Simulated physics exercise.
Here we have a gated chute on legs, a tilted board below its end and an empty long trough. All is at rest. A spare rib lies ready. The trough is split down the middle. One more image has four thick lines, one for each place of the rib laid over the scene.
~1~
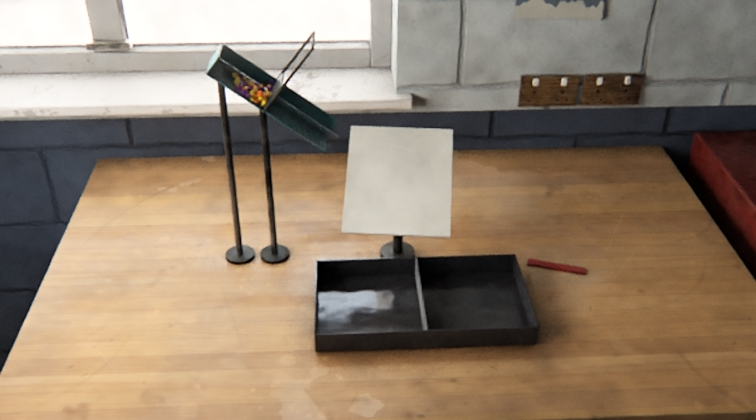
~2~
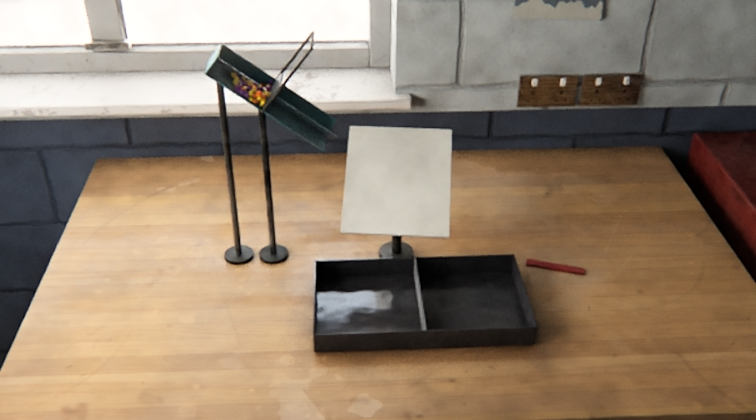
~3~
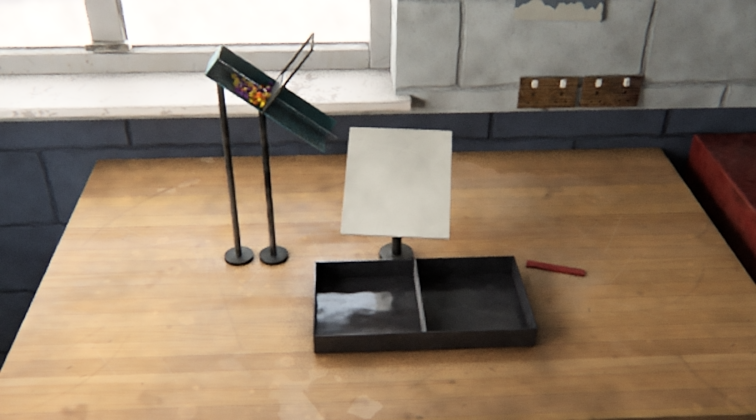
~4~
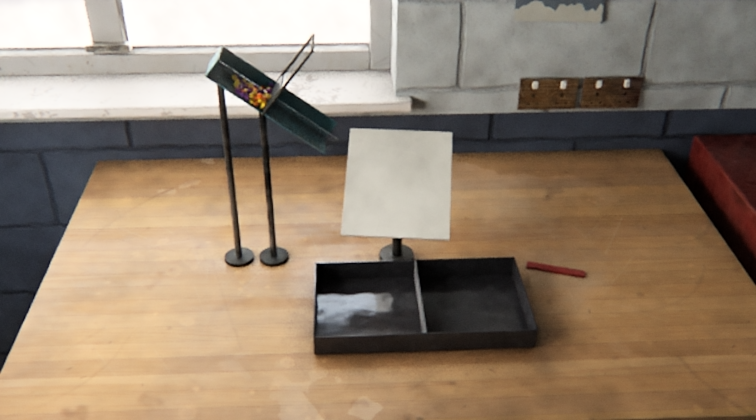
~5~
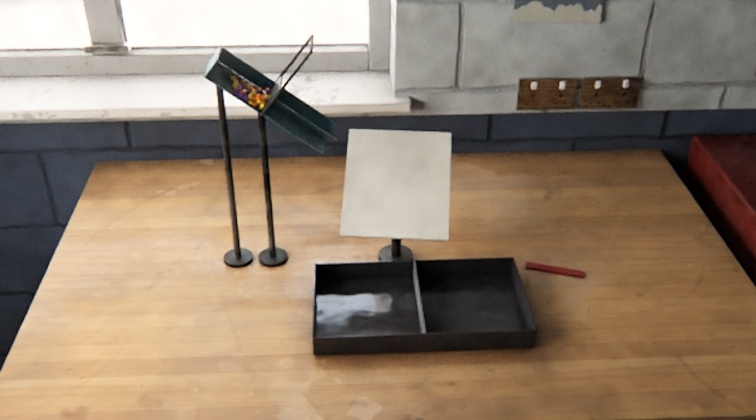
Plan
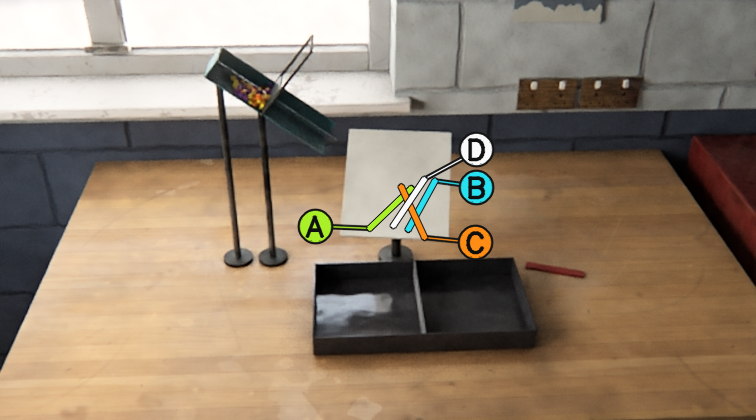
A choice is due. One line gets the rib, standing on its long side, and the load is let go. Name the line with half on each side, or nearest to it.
Go for C.
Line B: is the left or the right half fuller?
The left half.
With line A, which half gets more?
The left half.
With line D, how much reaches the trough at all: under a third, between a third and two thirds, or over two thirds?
Over two thirds.
On the marked copy, line A from (411, 188) to (369, 228); line B from (435, 180) to (408, 229); line C from (401, 186) to (424, 237); line D from (424, 179) to (393, 225).
With A, of what is caught, nearly all in the left half, a small part in the right.
With B, of what is caught, nearly all in the left half, a stray few in the right.
With C, of what is caught, about half in the left half, about half in the right.
With D, of what is caught, nearly all in the left half, a small part in the right.
